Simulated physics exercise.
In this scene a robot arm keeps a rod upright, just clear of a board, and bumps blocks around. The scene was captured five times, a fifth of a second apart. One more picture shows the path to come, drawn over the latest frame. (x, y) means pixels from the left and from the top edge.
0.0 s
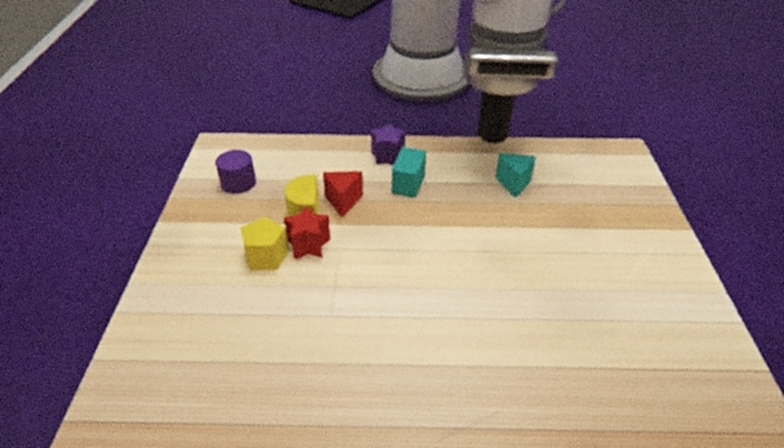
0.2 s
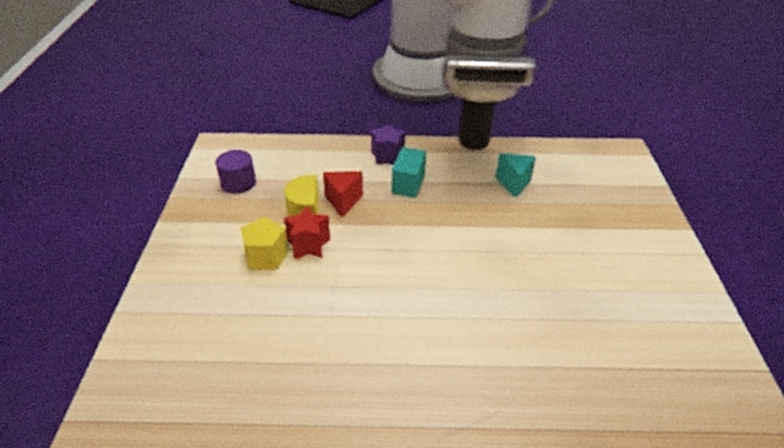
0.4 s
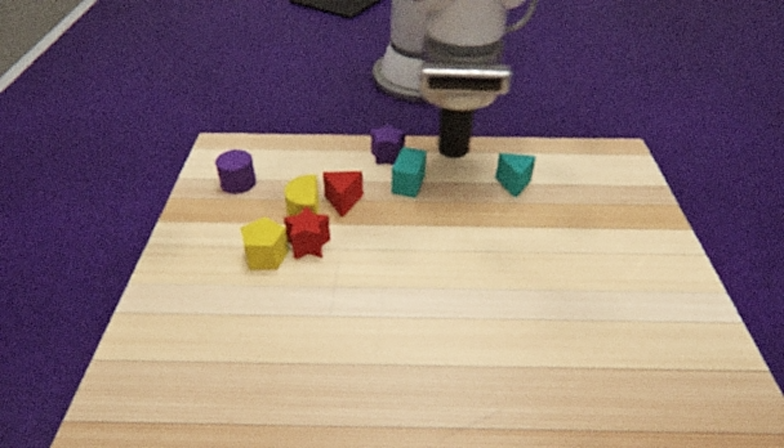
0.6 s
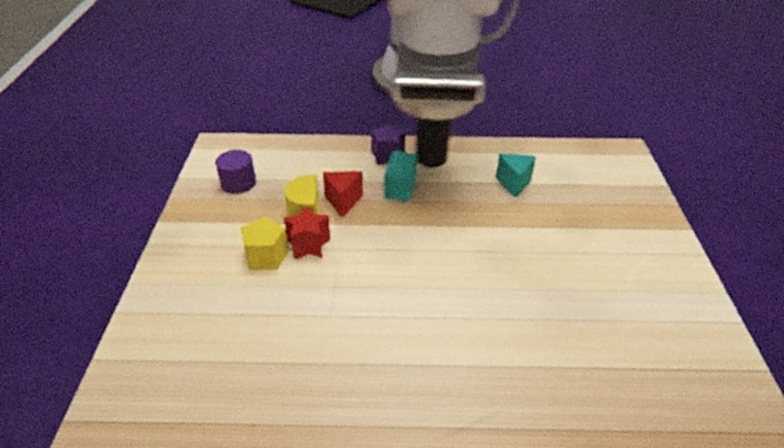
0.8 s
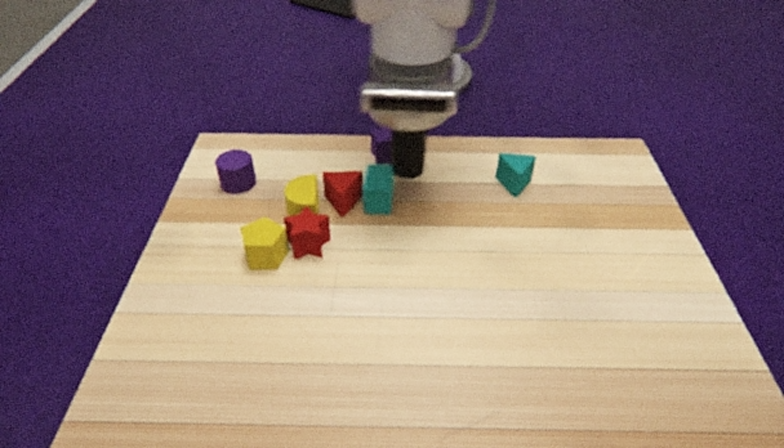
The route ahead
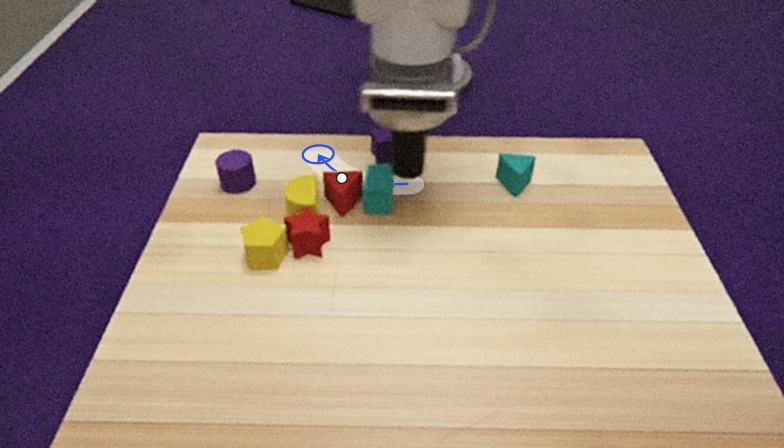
On a wooden board over a purple surface, a robot arm moved its dark rod left and slightly nearer, then nudged the turquoise block left toward the red one while the other blocks mostly stayed put.
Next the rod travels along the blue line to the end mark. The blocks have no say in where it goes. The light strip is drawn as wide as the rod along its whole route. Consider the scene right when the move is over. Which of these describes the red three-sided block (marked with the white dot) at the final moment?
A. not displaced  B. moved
Choice B: Moved.
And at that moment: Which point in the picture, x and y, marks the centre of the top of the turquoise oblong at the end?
At the end it should sit near (360, 179).
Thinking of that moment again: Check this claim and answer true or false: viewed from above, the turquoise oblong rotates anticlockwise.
The statement is correct.
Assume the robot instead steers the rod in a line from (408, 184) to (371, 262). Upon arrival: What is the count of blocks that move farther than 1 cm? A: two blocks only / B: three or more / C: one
I'll go with C - one.
The line goes from (408, 184) over (369, 183) and (337, 172) to (318, 154); the dot is on the red three-sided block.
What follows on the original path. One third of the way, rod at (368, 170); yellow D-shaped block at (290, 190), turned 15° anticlockwise; red three-sided block at (316, 185), turned 15° clockwise; turquoise oblong at (361, 179), turned 60° anticlockwise.
Two thirds of the way, rod at (336, 159); yellow D-shaped block at (289, 191); red three-sided block at (315, 186), turned 20° clockwise; turquoise oblong at (360, 179), turned 70° anticlockwise.
At the end, rod at (317, 141); yellow D-shaped block at (289, 191); red three-sided block at (315, 186), turned 20° clockwise; turquoise oblong at (360, 179), turned 70° anticlockwise; purple star-shaped block unmoved.
